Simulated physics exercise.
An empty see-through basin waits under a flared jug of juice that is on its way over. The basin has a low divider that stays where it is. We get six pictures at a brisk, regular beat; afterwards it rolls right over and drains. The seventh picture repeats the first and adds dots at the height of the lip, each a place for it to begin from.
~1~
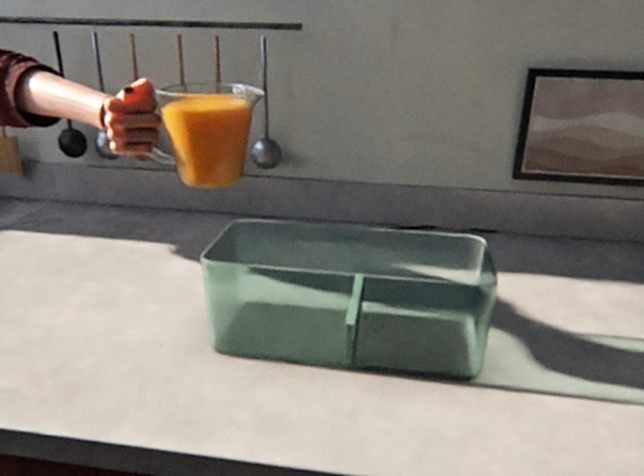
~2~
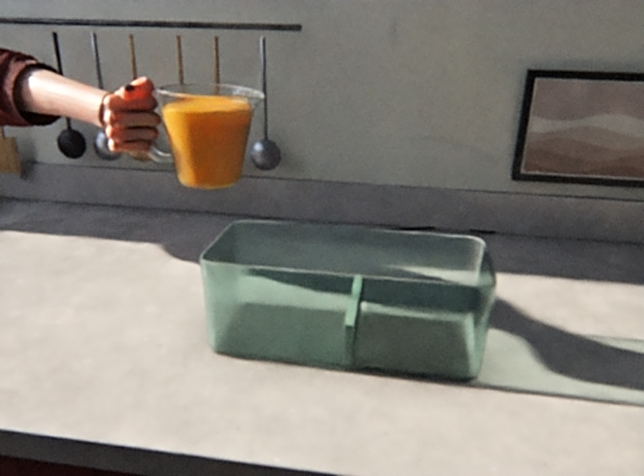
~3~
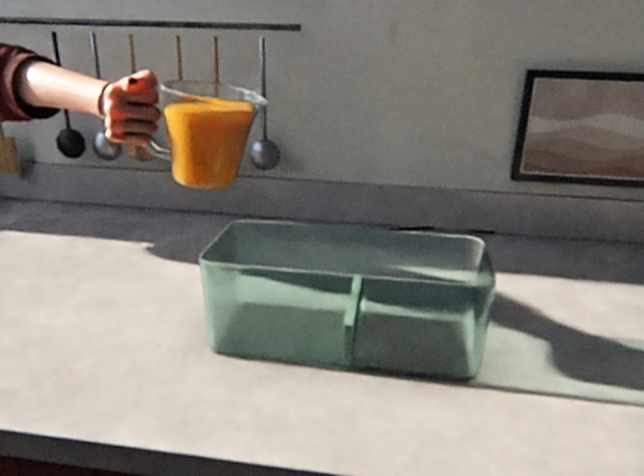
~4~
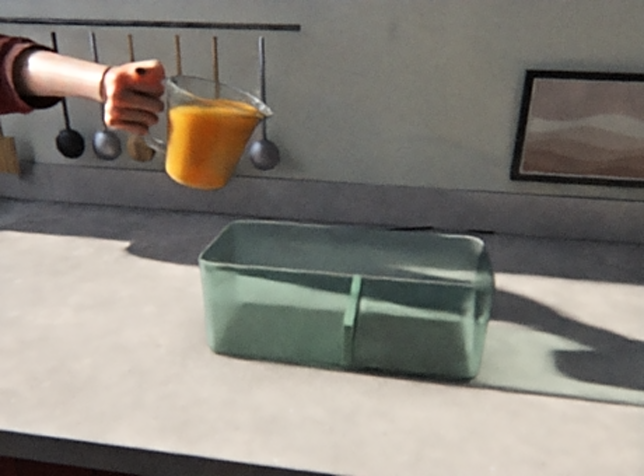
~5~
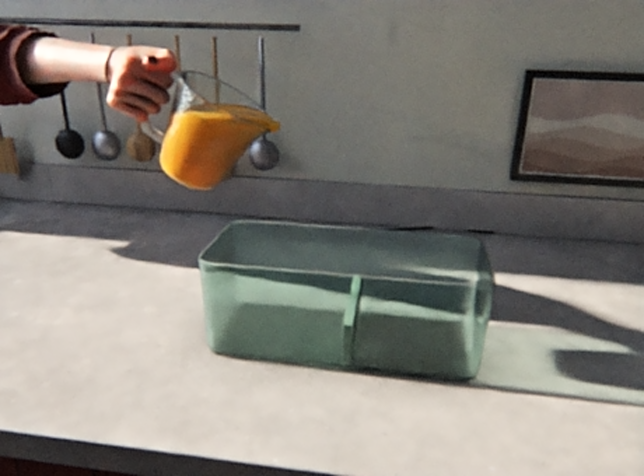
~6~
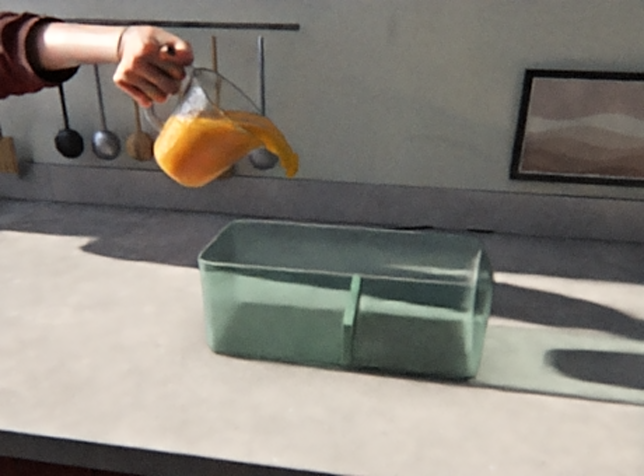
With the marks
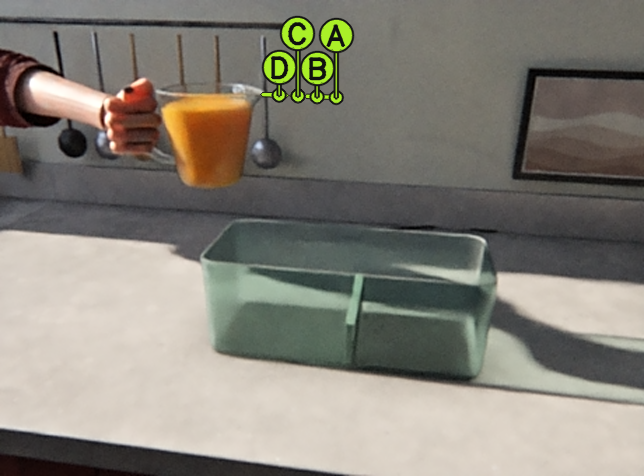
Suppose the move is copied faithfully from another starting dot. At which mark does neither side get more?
It is B.
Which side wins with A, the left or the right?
The right one.
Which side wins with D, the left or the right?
More ends on the left.
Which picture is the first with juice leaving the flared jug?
Picture 5.
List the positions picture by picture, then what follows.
Upright, lip at (262, 94); basin from (211, 347) to (480, 375); top of the wall at (356, 296); nothing has left yet, in the first picture.
Upright, lip at (263, 97); nothing has left yet, in the second picture.
Tipped about 8°, lip at (266, 103); nothing has left yet, in the third picture.
Tipped about 17°, lip at (271, 115); nothing has left yet, in the fourth picture.
Tipped about 29°, lip at (274, 130); juice is over the lip, down to (274, 130), in the fifth picture.
Tipped about 43°, lip at (274, 146); juice is over the lip, down to (291, 174), in the sixth picture.
On the marked copy, A at (336, 97); B at (317, 96); C at (297, 95); D at (279, 95).
For place A, about 25 % ends left of the wall and 74 % right of it.
For place B, about 51 % ends left of the wall and 48 % right of it.
For place C, about 76 % ends left of the wall and 23 % right of it.
For place D, about 93 % ends left of the wall and 5 % right of it.
